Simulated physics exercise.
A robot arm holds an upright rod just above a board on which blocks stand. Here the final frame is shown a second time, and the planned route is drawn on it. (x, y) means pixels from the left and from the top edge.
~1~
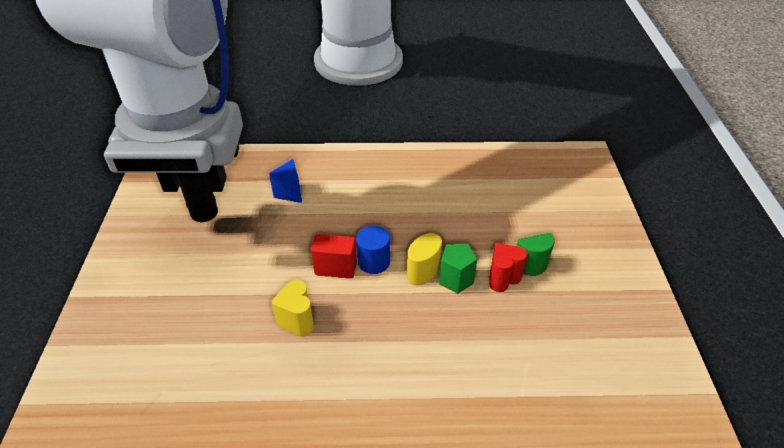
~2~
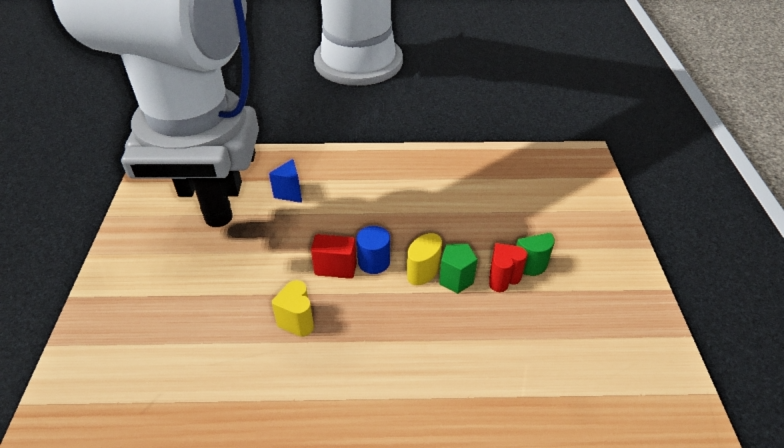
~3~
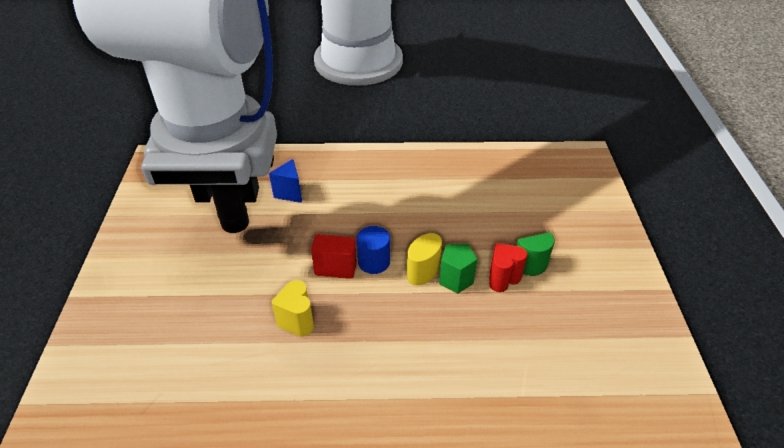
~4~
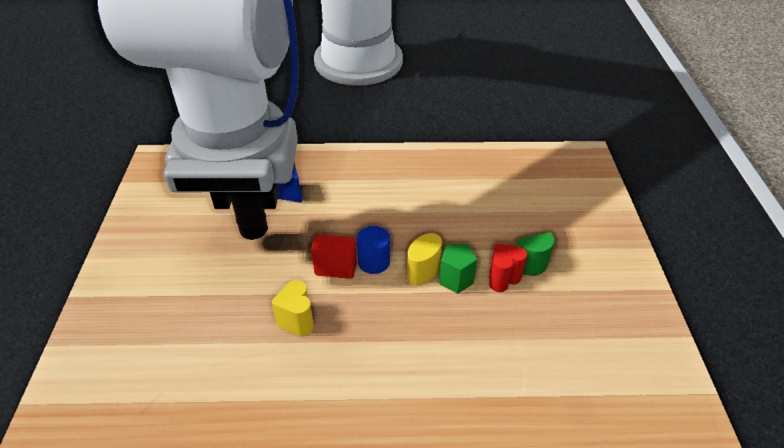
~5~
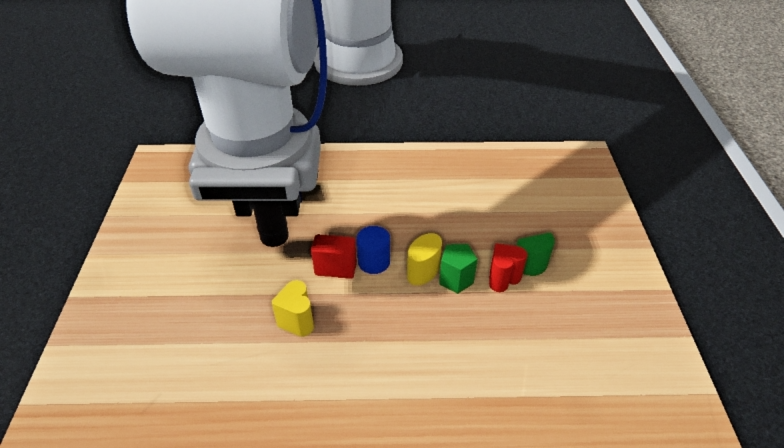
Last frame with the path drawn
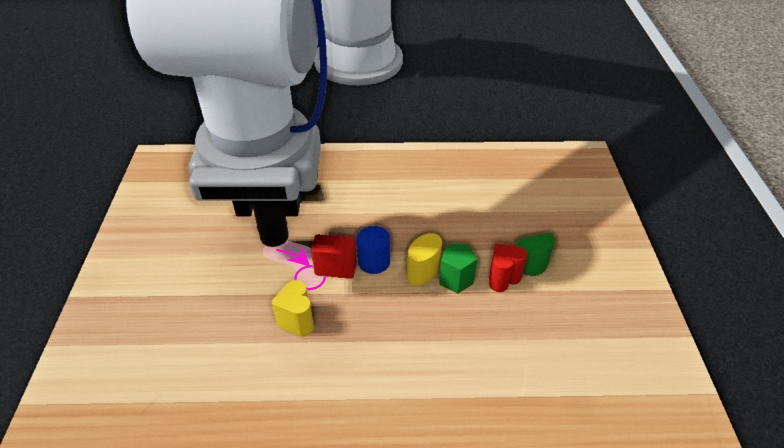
A pale wooden board on a dark floor is seen from above at an angle by a still camera. A yellow heart-shaped block sits at the lower left, a blue triangular one behind it, and red, blue, yellow and green blocks run rightward across the middle. The white robot arm slides its black upright rod rightward and slightly nearer, toward the red oblong, covering the blue triangle while no block moves.
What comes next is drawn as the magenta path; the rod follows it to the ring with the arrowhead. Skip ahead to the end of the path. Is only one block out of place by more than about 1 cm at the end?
Going by the path, yes.
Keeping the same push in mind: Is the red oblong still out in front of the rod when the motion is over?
Final answer: No.
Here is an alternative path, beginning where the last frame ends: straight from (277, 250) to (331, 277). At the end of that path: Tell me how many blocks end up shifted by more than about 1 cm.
That push would leave two blocks displaced by more than about 1 cm.
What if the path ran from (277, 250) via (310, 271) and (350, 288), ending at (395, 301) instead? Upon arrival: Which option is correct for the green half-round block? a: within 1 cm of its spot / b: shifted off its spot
(a)
The line goes from (277, 250) via (295, 254) and (309, 263), ending at (310, 277).
What follows on the original path. Halfway along, rod at (301, 245); nothing pushed yet.
At the end, rod at (308, 265); yellow heart-shaped block unmoved; red oblong at (343, 252), turned 15° anticlockwise; blue circular block at (379, 237).
